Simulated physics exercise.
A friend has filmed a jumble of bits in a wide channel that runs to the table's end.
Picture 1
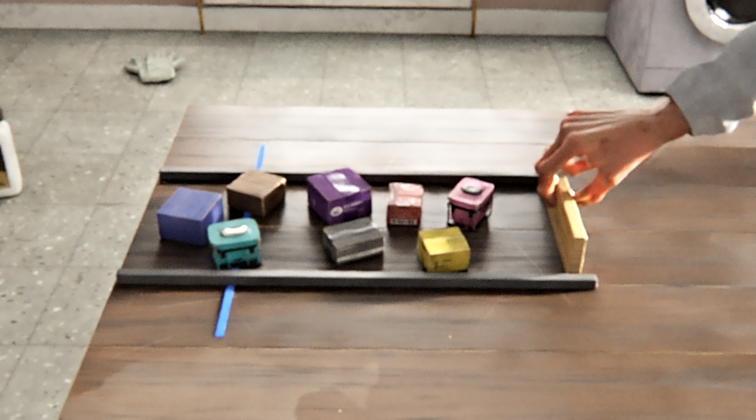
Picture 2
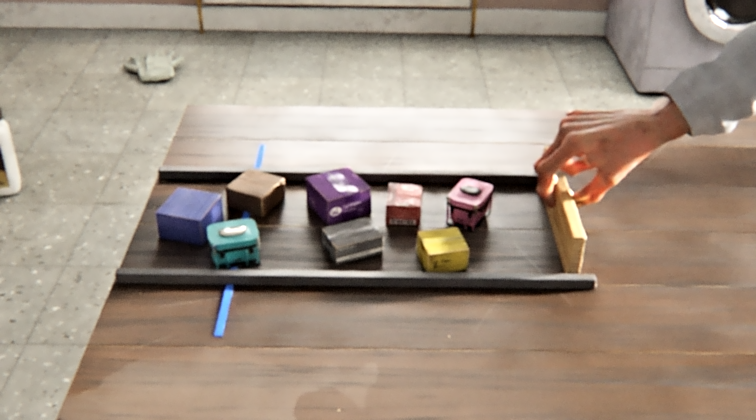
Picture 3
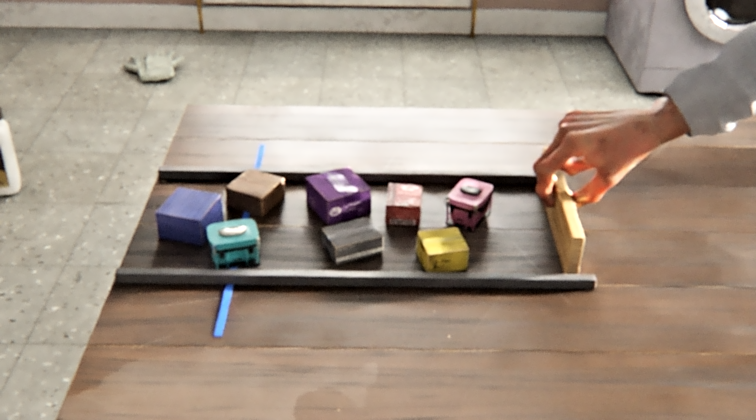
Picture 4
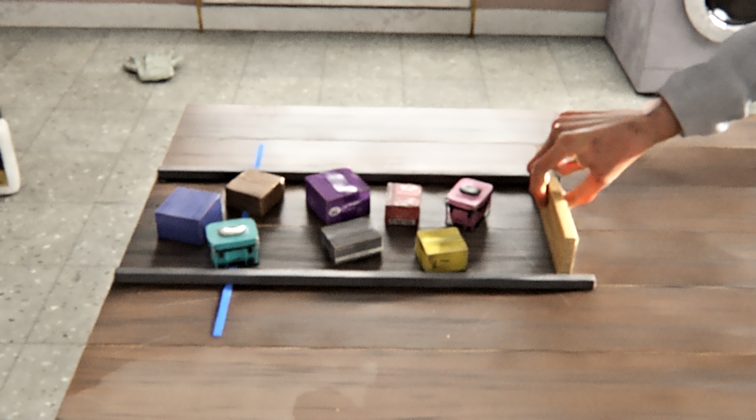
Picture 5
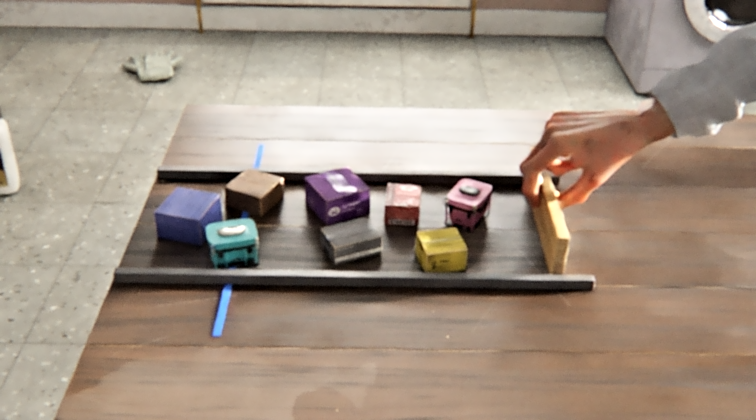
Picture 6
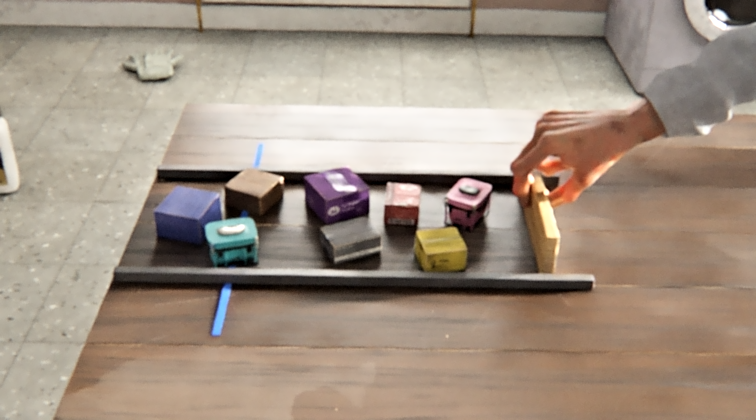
The video shows a hand holding a small wooden board upright at the right of a dark channel containing eight colourful boxes and blocks, then sliding it a short way left while the items stay almost still.
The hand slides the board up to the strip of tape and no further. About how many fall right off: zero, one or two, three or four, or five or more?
As it turns out, the number that fall off is one or two.
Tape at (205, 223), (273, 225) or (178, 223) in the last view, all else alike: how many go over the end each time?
Down on the floor: 3, 0 and 6.
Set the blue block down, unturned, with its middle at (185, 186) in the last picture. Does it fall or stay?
Then it falls.
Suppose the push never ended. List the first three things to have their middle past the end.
In order: The brown block, the blue block, the purple box.
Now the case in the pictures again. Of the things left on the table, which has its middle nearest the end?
The blue block.
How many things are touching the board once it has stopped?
In contact: 2.
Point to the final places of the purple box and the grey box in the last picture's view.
About (162, 180), and the other about (182, 222).
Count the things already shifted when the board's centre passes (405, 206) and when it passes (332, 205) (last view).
The counts are 5 and 7.
Soon after, none off yet; blue block at rest near (189, 214); turquoise case at rest near (232, 243); brown block at rest near (254, 191).
After that, none off yet; blue block at rest near (189, 214); turquoise case at rest near (222, 243); brown block displaced about its own width near (199, 186).
In the end, the number that fall off is one or two; gone, brown block.
